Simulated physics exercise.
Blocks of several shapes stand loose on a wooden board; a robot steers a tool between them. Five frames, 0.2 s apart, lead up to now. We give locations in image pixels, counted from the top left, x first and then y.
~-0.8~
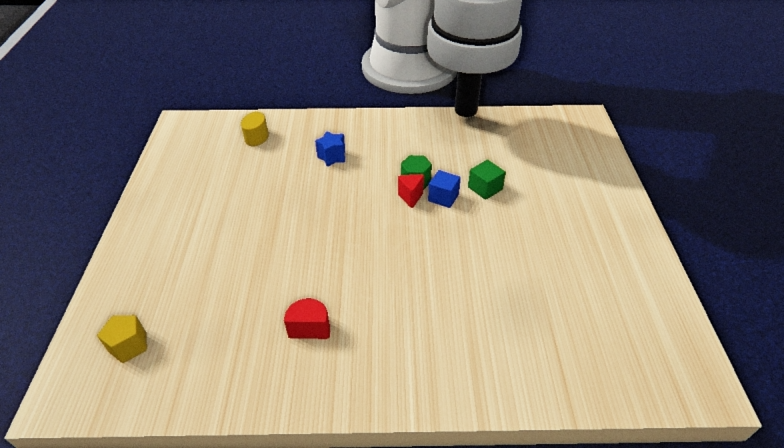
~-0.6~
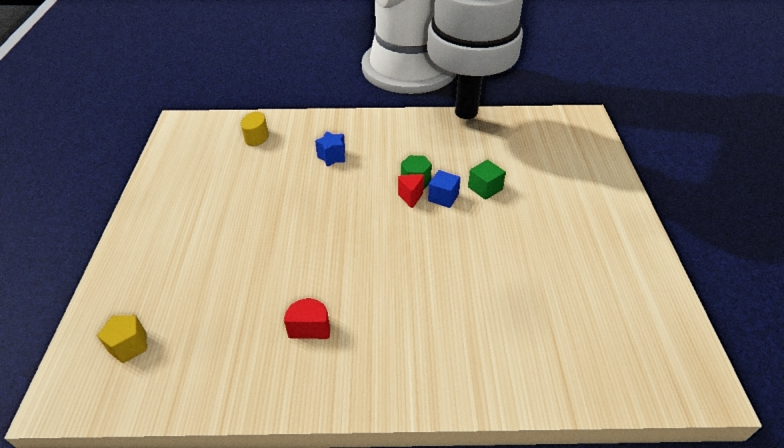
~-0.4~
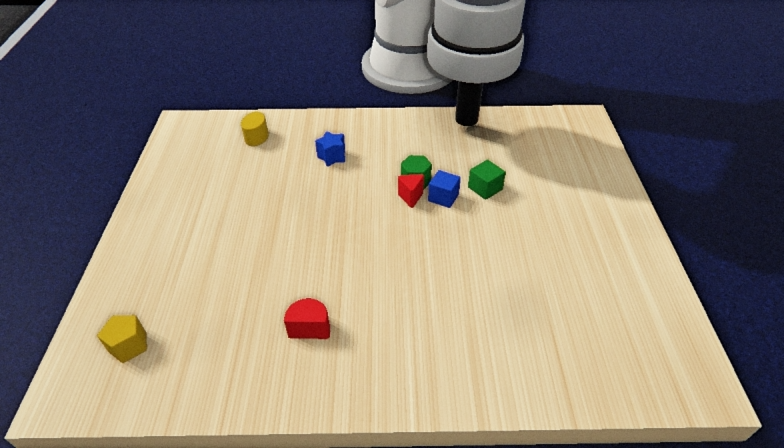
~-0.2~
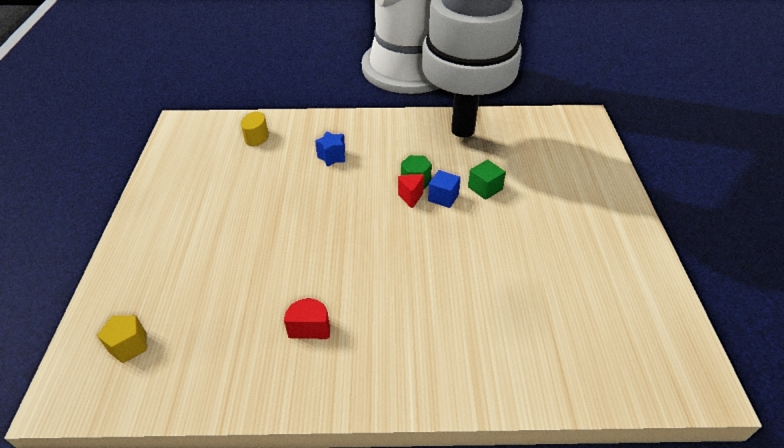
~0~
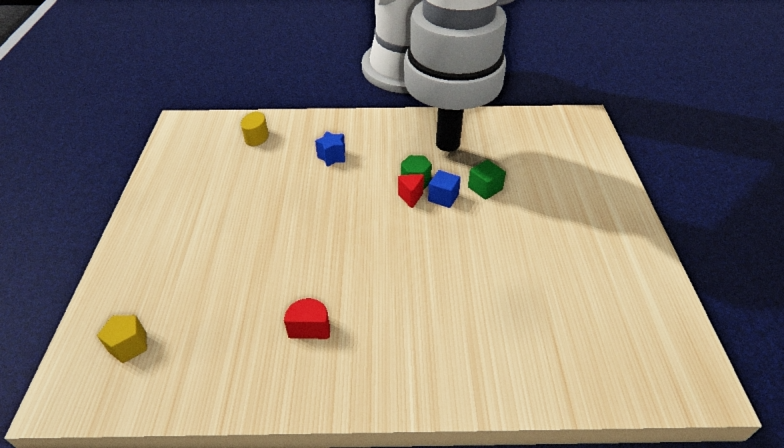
A grey and white robot arm holds a black, rod-like tool over the far edge of a pale wooden board, seen from above at an angle against dark blue. Red, green and blue blocks cluster beyond the centre, with a blue star and yellow cylinder to their left, and a yellow pentagon and red half-round nearer. The tool barely shifts, then slides slightly nearer and left, while the blocks and camera stay still.
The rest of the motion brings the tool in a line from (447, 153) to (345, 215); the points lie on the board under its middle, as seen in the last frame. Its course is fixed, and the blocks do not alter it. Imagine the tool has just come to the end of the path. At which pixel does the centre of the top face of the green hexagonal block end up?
My prediction: (386, 198).
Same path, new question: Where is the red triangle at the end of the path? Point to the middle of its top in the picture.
I'd say the red triangle ends with its top centre at (413, 201).
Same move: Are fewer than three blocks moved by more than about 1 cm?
It seems so.
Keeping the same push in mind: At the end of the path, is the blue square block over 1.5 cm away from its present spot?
Final answer: No.
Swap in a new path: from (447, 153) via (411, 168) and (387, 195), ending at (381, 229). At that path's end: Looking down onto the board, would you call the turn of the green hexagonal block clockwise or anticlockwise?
Top view: Counterclockwise.
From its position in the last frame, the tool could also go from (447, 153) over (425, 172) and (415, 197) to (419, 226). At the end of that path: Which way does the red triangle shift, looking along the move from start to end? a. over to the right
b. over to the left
The correct letter is a.
What follows on the original path. One third of the way, tool at (416, 164); red triangle at (409, 187); green hexagonal block at (408, 172), turned 15° anticlockwise.
Two thirds of the way, tool at (381, 184); red triangle at (413, 201), turned 55° anticlockwise; green hexagonal block at (389, 193), turned 80° anticlockwise.
At the end, tool at (344, 207); red triangle at (413, 201), turned 55° anticlockwise; green hexagonal block at (386, 198), turned 105° anticlockwise; blue square block unmoved.
